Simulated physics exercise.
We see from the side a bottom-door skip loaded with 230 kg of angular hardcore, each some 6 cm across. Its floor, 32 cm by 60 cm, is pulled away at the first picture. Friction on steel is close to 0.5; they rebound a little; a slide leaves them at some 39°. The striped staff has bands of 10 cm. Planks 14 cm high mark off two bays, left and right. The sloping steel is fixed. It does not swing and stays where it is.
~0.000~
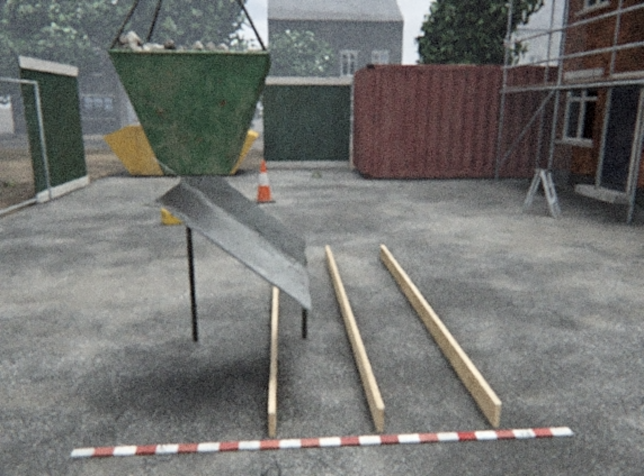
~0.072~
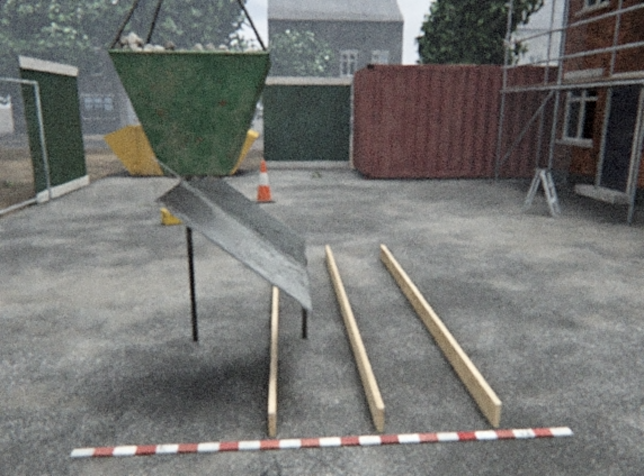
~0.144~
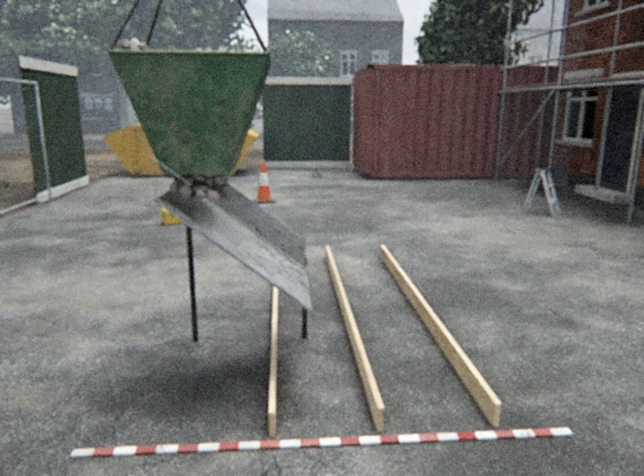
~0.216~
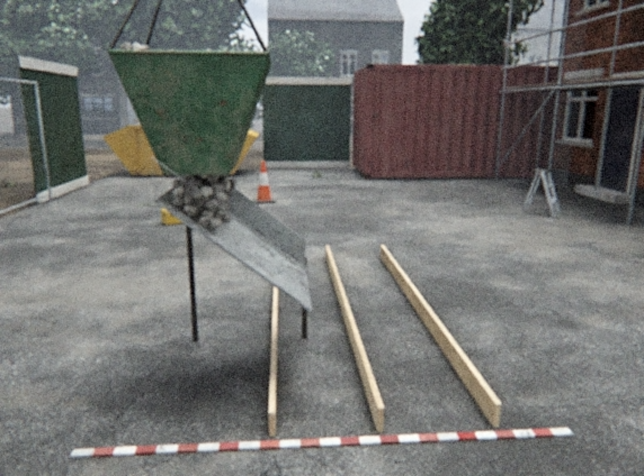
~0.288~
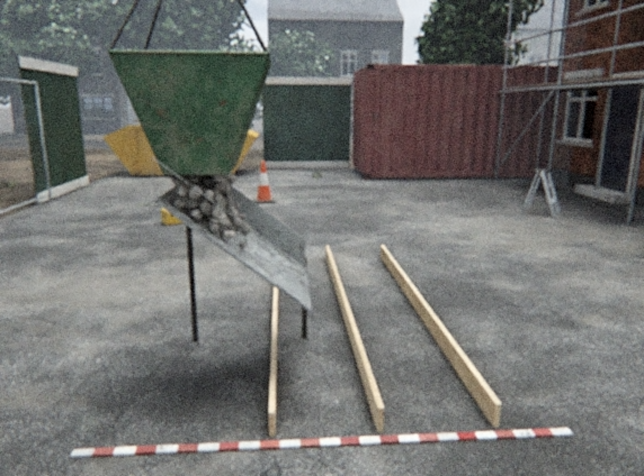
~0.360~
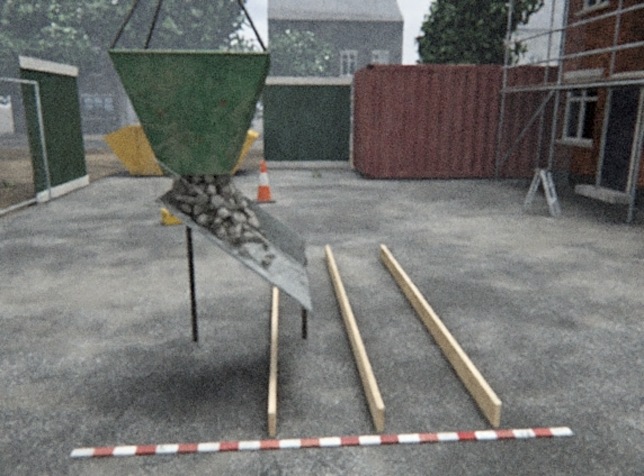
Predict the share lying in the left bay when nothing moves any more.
About 37 per cent.
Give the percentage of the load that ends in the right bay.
About 65 per cent.
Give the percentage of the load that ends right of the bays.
Some 0 per cent of the load.
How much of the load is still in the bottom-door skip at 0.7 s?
It holds some 50 per cent.
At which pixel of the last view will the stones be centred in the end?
Their middle is at about (378, 359).
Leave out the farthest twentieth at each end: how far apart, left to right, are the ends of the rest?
Roughly 80 cm.
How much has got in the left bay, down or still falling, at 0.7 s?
Some 5 per cent.
After 0.7 s, 49 % in the bottom-door skip, 43 % on the steel, 1 % falling or lying left of the bays, 5 % falling or lying in the left bay, 1 % falling or lying in the right bay; the stones farthest right are at (371, 352).
After 1.1 s, 18 % in the bottom-door skip, 48 % on the steel, 2 % falling or lying left of the bays, 19 % falling or lying in the left bay, 12 % falling or lying in the right bay; the stones farthest right are at (446, 367).
After 1.7 s, 0 % in the bottom-door skip, 27 % on the steel, 33 % falling or lying in the left bay, 40 % falling or lying in the right bay; the stones farthest right are at (450, 360).
After 2.6 s, 0 % in the bottom-door skip, 37 % falling or lying in the left bay, 63 % falling or lying in the right bay; the stones farthest right are at (447, 350).
After 4.5 s, 0 % in the bottom-door skip, 37 % in the left bay, 63 % in the right bay; the stones farthest right are at (451, 356).
